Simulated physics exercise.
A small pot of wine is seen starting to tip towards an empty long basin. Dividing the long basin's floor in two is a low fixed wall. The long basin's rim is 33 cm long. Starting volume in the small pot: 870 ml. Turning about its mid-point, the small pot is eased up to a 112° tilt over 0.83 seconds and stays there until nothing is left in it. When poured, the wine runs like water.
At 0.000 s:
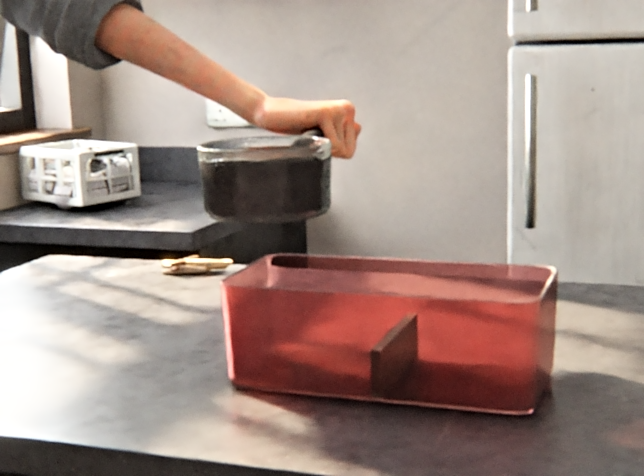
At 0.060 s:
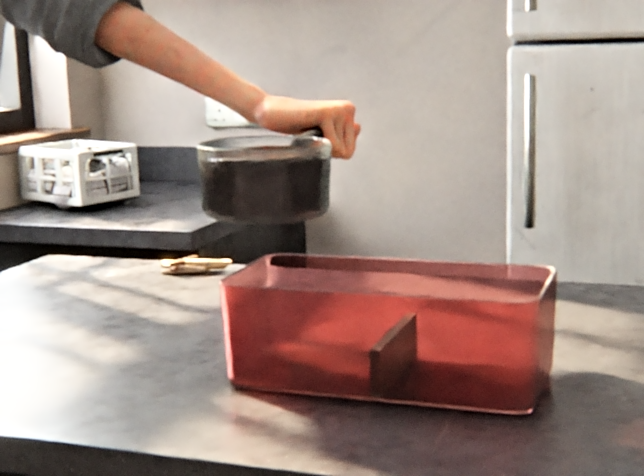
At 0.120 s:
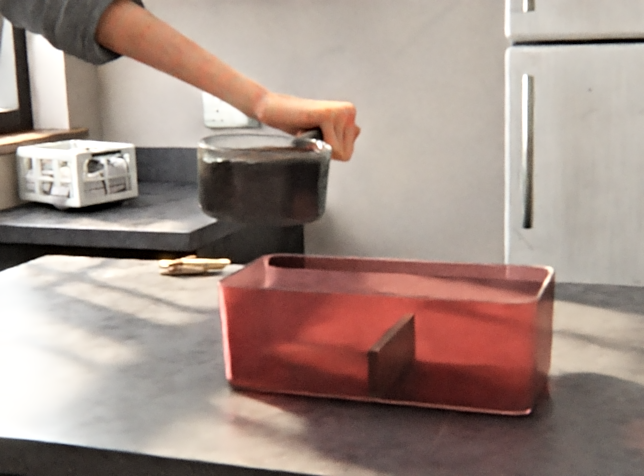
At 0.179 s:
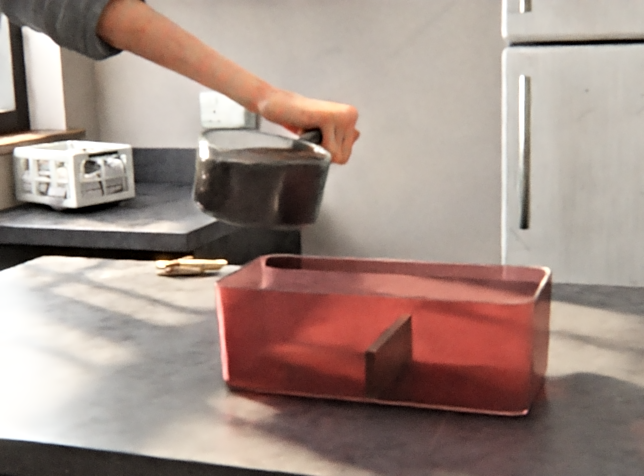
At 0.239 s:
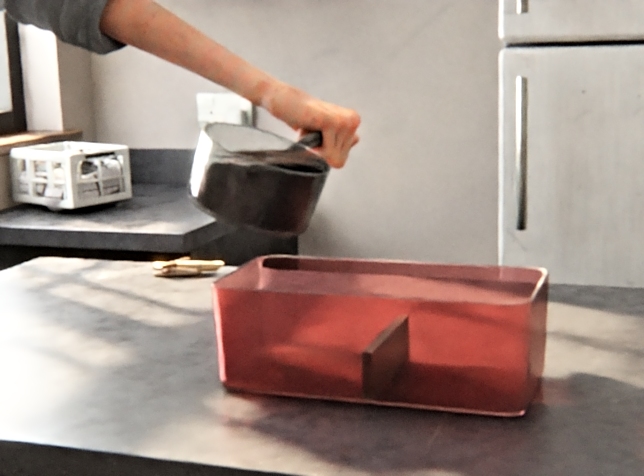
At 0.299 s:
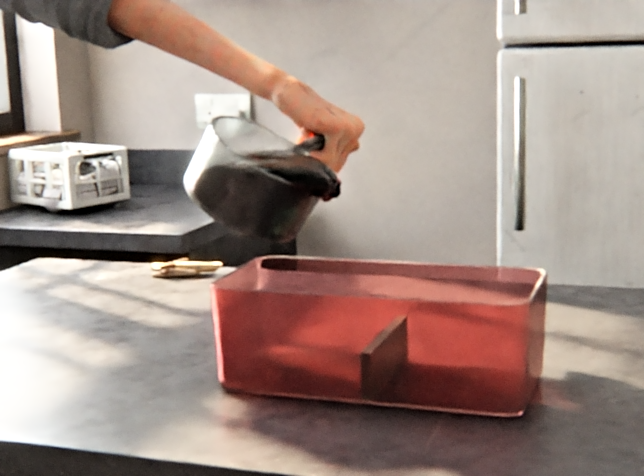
A small, dark, see-through pot of dark liquid hangs from a hand reaching in from the upper left of a sunlit kitchen, seen from across a grey counter. Below it sits a long, empty red basin with a low dark divider, a white crate behind at left and a pale fridge at right. The hand tilts the pot clockwise, liquid reaching its lowered right rim, as the camera drifts slightly right.
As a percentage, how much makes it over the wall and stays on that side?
Some 24 per cent makes it over and stays.
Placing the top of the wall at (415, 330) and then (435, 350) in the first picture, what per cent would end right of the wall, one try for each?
5 then 20 %.
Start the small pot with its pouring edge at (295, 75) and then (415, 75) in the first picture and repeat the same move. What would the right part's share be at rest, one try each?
The first try gives around 10 percent, the second around 95 percent.
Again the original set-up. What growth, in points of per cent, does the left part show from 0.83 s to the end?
About 8 percent.
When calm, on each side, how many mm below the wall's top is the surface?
Close to 24 mm left and close to 40 mm right.
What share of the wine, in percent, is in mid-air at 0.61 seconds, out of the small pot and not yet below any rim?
At that moment, about 26 percent.
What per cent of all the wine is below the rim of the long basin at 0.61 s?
I'd estimate some 48 percent of the liquid.
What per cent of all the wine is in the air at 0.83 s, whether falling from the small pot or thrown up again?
I'd say some 8 per cent is in the air.
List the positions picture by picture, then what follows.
In the first picture, tilt 0°; pouring edge (326, 146); surface from (211, 154) to (326, 155); the long basin's rim runs from (245, 270) to (549, 286); the wall's top is at (395, 332).
In the second picture, tilt 1°; pouring edge (326, 148); surface from (211, 153) to (326, 155).
In the third picture, tilt 6°; pouring edge (326, 153); surface from (210, 153) to (326, 157).
In the fourth picture, tilt 12°; pouring edge (326, 162); surface from (208, 154) to (326, 160).
In the fifth picture, tilt 21°; pouring edge (325, 174); surface from (207, 156) to (325, 168); 2 per cent is over the edge.
In the sixth picture, tilt 32°; pouring edge (324, 189); surface from (201, 159) to (324, 179); 6 per cent is over the edge.
After 0.61 s the tilt is 93° and 25 per cent is still to pour, 29 is left of the wall and 20 right of it.
After 0.83 s the tilt is 112° and 3 per cent is still to pour, 65 is left of the wall and 24 right of it.
After 1.07 s the tilt is 112° and 0 per cent is still to pour, 73 is left of the wall and 24 right of it.
After 1.33 s the tilt is 112° and 0 per cent is still to pour, 73 is left of the wall and 24 right of it.
In the end 73 per cent lies left of the wall, 24 right of it and 3 outside.
